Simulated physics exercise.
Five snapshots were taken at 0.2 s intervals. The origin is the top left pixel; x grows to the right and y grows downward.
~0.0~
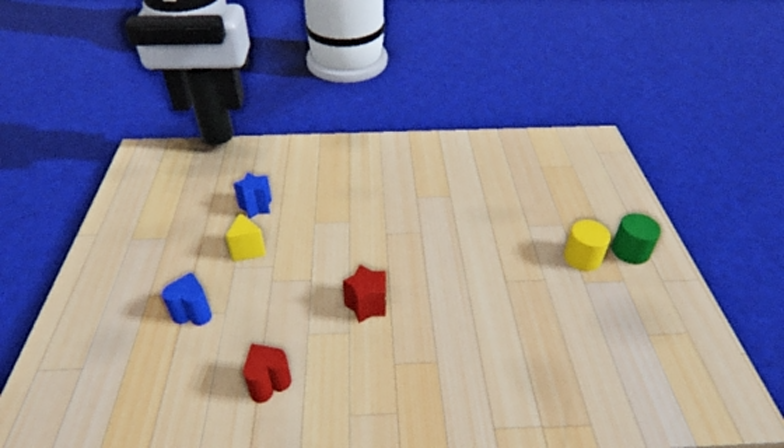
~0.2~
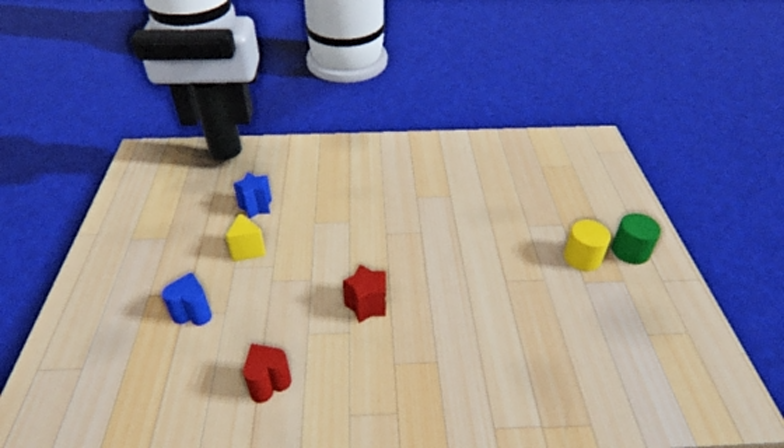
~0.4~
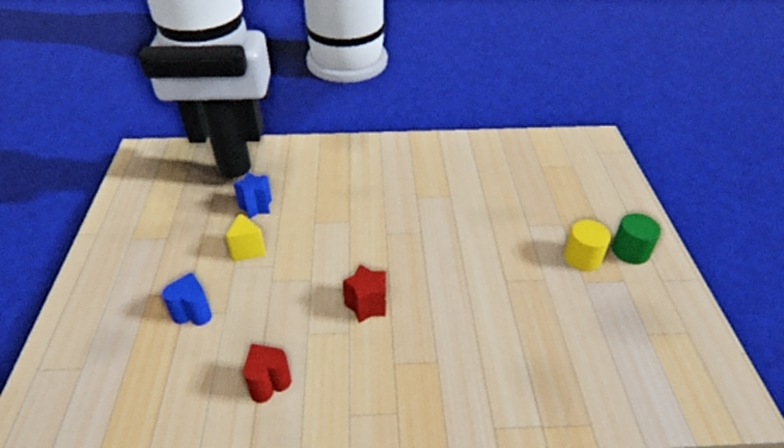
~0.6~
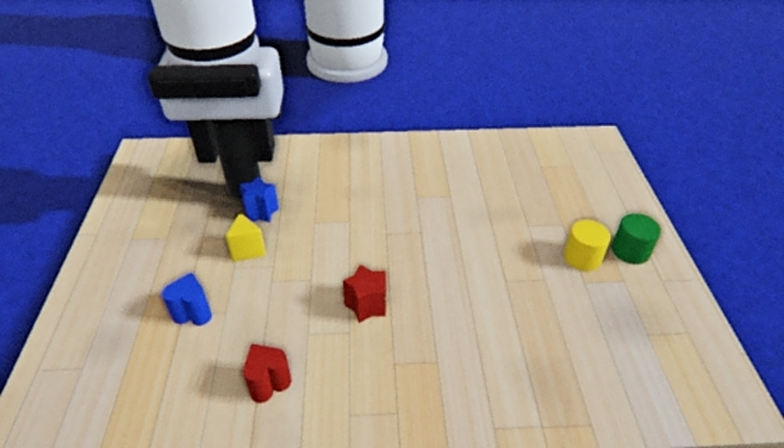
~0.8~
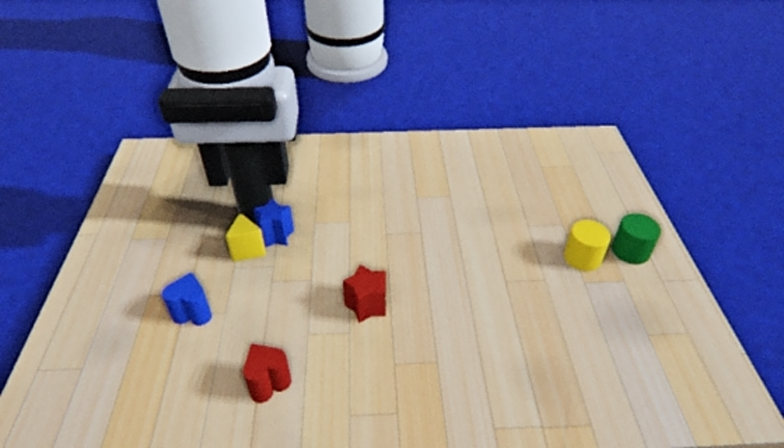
On a wooden board over a blue surface, a robot arm moved its black tip down toward the blue star and nudged it a short way forward and right, beside the yellow triangle, which stayed put.
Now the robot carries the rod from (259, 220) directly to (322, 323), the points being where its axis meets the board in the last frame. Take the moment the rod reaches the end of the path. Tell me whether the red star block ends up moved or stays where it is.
It is moved from its place.
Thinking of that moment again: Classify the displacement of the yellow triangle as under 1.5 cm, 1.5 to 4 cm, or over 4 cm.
Answer: Less than 1.5 cm.
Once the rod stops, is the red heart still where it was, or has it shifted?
My prediction: It remains in place.
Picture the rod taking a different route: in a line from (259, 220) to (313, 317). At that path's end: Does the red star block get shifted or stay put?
In the end it has been moved.
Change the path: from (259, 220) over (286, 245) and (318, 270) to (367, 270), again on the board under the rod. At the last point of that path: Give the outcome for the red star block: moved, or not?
By the end it has moved.
On the path given first. One third of the way, rod at (277, 241); yellow triangle at (240, 230); blue star block at (295, 243).
Two thirds of the way, rod at (298, 275); yellow triangle at (240, 230); blue star block at (322, 276).
At the end, rod at (321, 313); yellow triangle at (240, 230); red heart in place; blue star block at (352, 310), turned 25° anticlockwise; red star block at (382, 288), turned 65° anticlockwise.
